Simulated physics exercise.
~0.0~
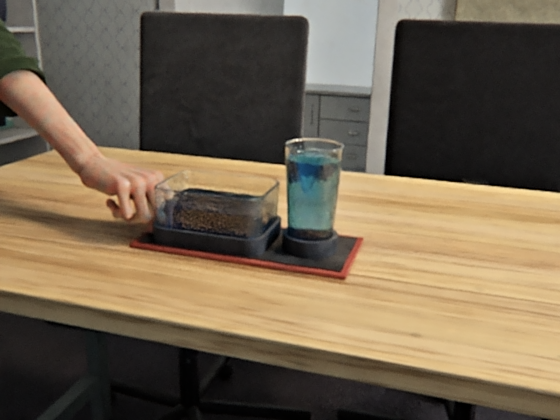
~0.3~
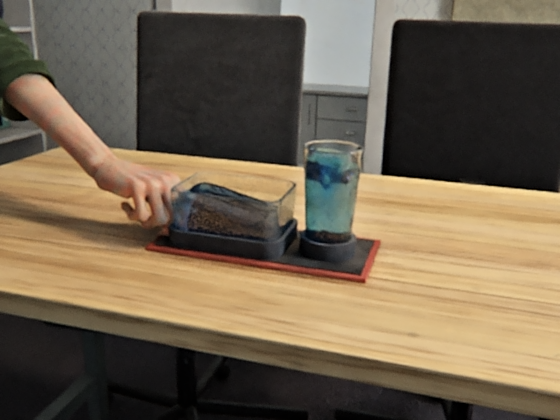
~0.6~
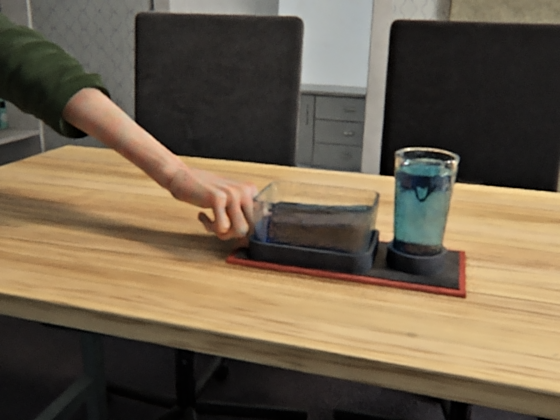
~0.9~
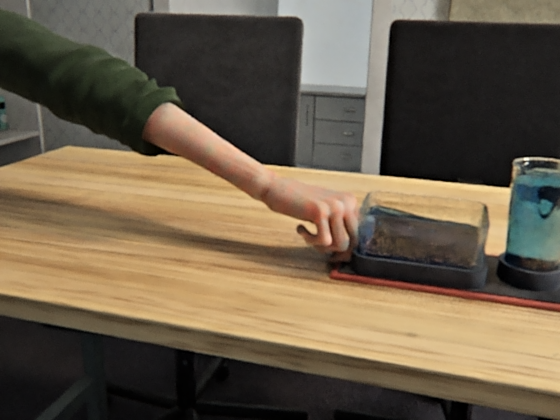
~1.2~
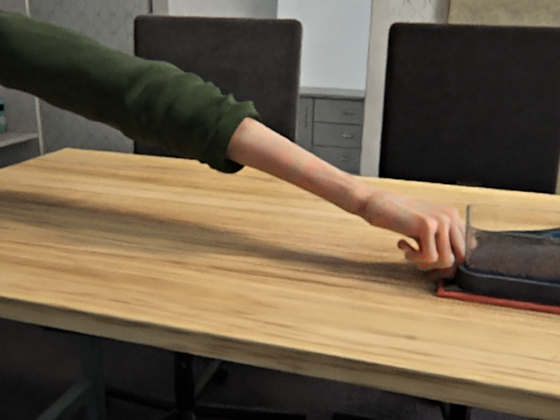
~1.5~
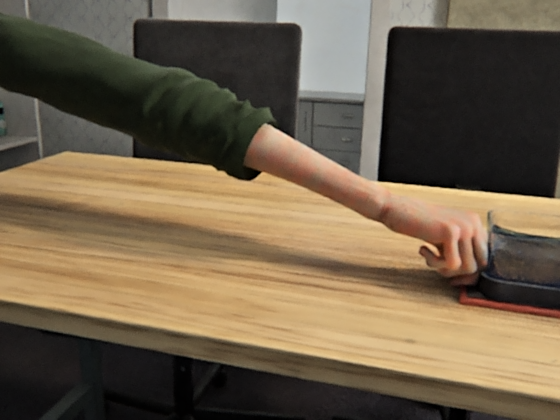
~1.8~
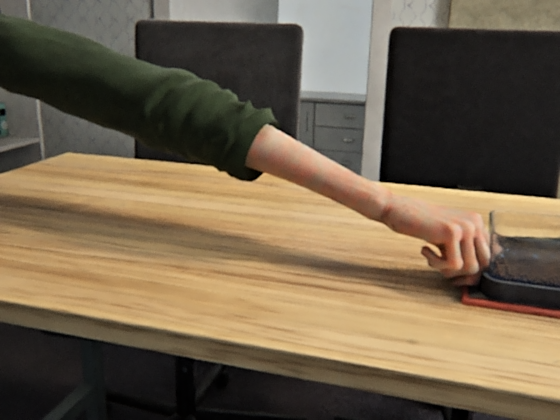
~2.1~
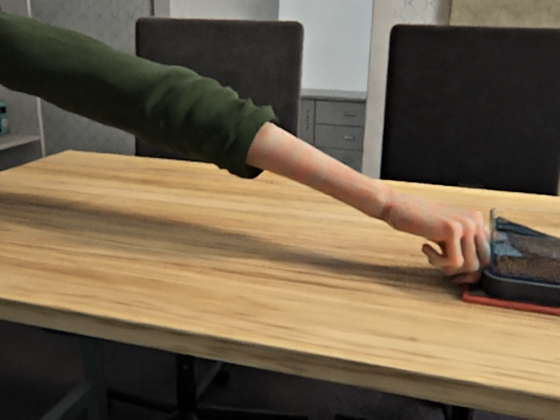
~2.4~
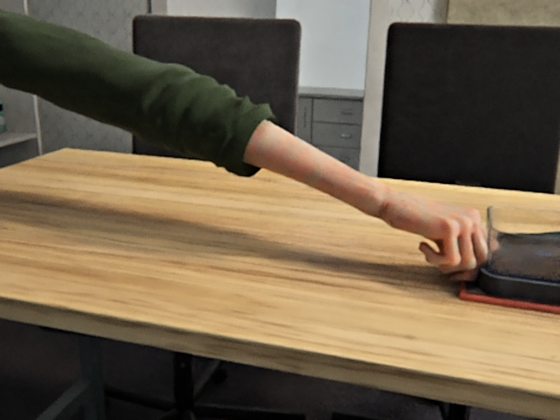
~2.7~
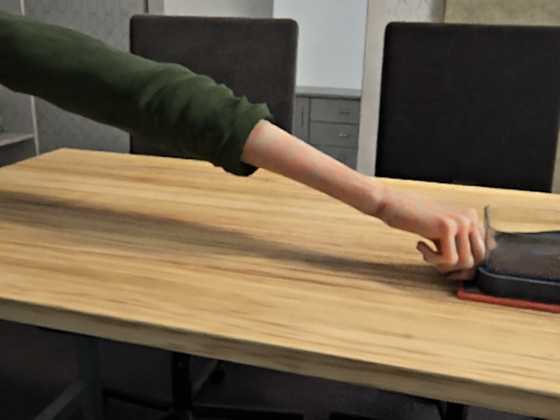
A hand in a dark green sleeve pushed a red-edged tray, holding a clear box and a tall glass of bluish water, rightward across a wooden table until the glass left view, then stayed gripping the box end as the tray stopped.
